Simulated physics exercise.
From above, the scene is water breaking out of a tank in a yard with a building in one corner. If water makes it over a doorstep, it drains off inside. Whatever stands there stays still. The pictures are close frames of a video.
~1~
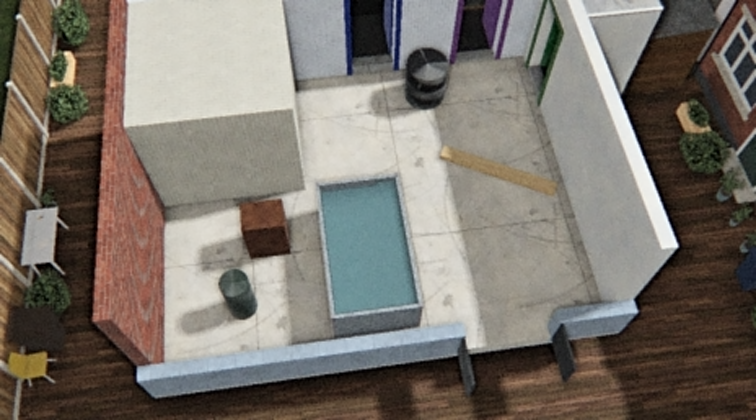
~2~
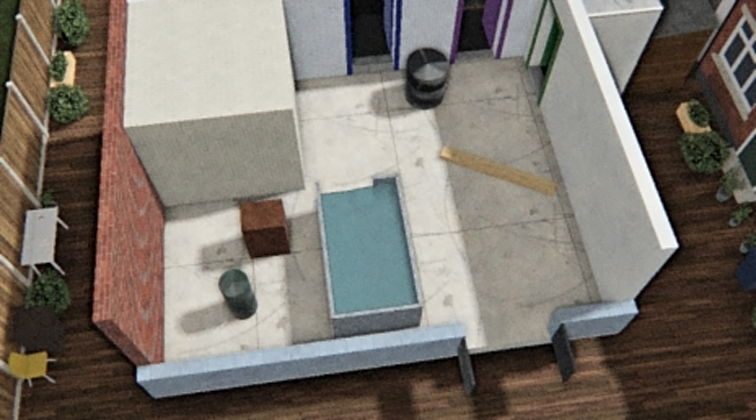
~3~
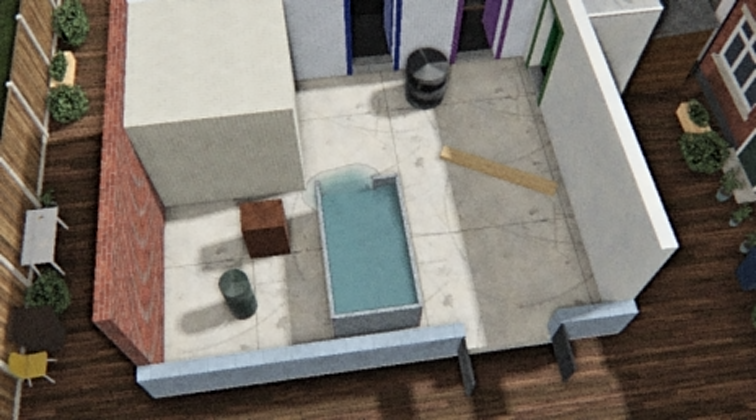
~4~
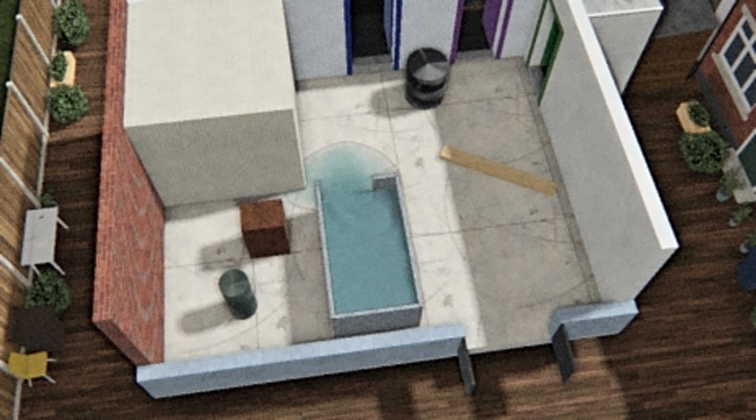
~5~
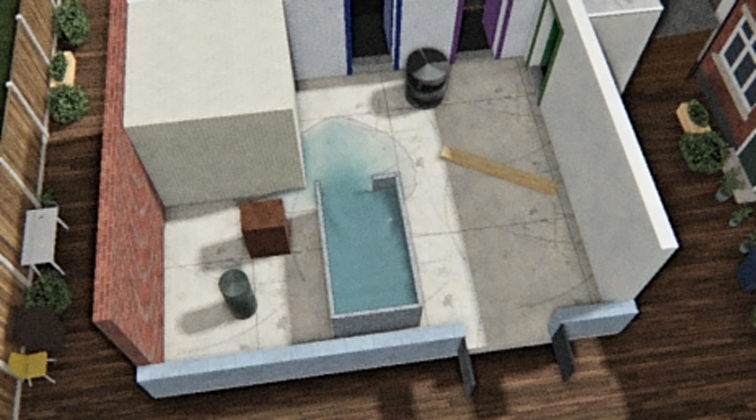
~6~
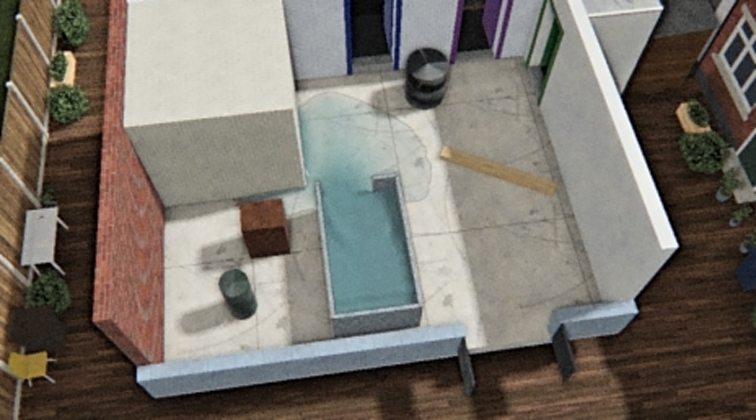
At first, a rectangular tank of blue-green water stands whole and still in a walled yard with a block-like building in one corner. Then a gap opens on the tank's far side and water pours out, spreading across the pale floor in a widening pool toward the doorways and alongside the building.
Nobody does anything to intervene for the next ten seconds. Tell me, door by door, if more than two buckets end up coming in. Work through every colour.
The blue door will count as flooded. The purple door will count as flooded. The green door will count as flooded.
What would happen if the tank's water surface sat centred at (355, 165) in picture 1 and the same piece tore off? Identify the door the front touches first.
First: The blue one.
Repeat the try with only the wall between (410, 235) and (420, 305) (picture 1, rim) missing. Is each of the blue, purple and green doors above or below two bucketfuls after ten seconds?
One by one: Blue door ends up below; purple door ends up above; green door ends up below.
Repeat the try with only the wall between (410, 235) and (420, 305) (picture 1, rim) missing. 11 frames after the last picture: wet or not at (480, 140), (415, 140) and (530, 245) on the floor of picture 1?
Taking the three spots as listed, they end up spared, spared and inundated.
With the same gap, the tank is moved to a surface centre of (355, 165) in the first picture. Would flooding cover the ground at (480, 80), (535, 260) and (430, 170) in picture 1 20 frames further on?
Soaked, spared, soaked.
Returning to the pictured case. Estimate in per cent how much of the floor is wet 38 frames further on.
I reckon 85 per cent or so.
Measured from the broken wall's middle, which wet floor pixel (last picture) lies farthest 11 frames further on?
Roughly at (498, 59).
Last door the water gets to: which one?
That would be the green door.
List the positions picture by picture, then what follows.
The first frame shows the water tank at (367, 244) is whole and still.
In the second frame, water pours out on the water tank's far side and has run to (317, 207).
In the third frame, the front is at (360, 168), out from the gap on the water tank's far side.
In the fourth frame, water pours out on the water tank's far side and has run to (348, 144).
In the fifth frame, the front is at (333, 120), out from the gap on the water tank's far side.
In the sixth frame, the front is at (326, 95), out from the gap on the water tank's far side.
A moment on, water covers 25 % of the floor; the blue door wet at the sill, nothing in, the purple door not reached, the green door not reached.
Next, water covers 35 % of the floor; the blue door over two buckets in, the purple door wet at the sill, nothing in, the green door not reached.
Then, water covers 45 % of the floor; the blue door far over two buckets in, the purple door under two buckets in, the green door over two buckets in.
Later, water covers 85 % of the floor; the blue door far over two buckets in, the purple door under two buckets in, the green door far over two buckets in.
In the end, water covers 95 % of the floor; the blue door far over two buckets in, the purple door far over two buckets in, the green door far over two buckets in.
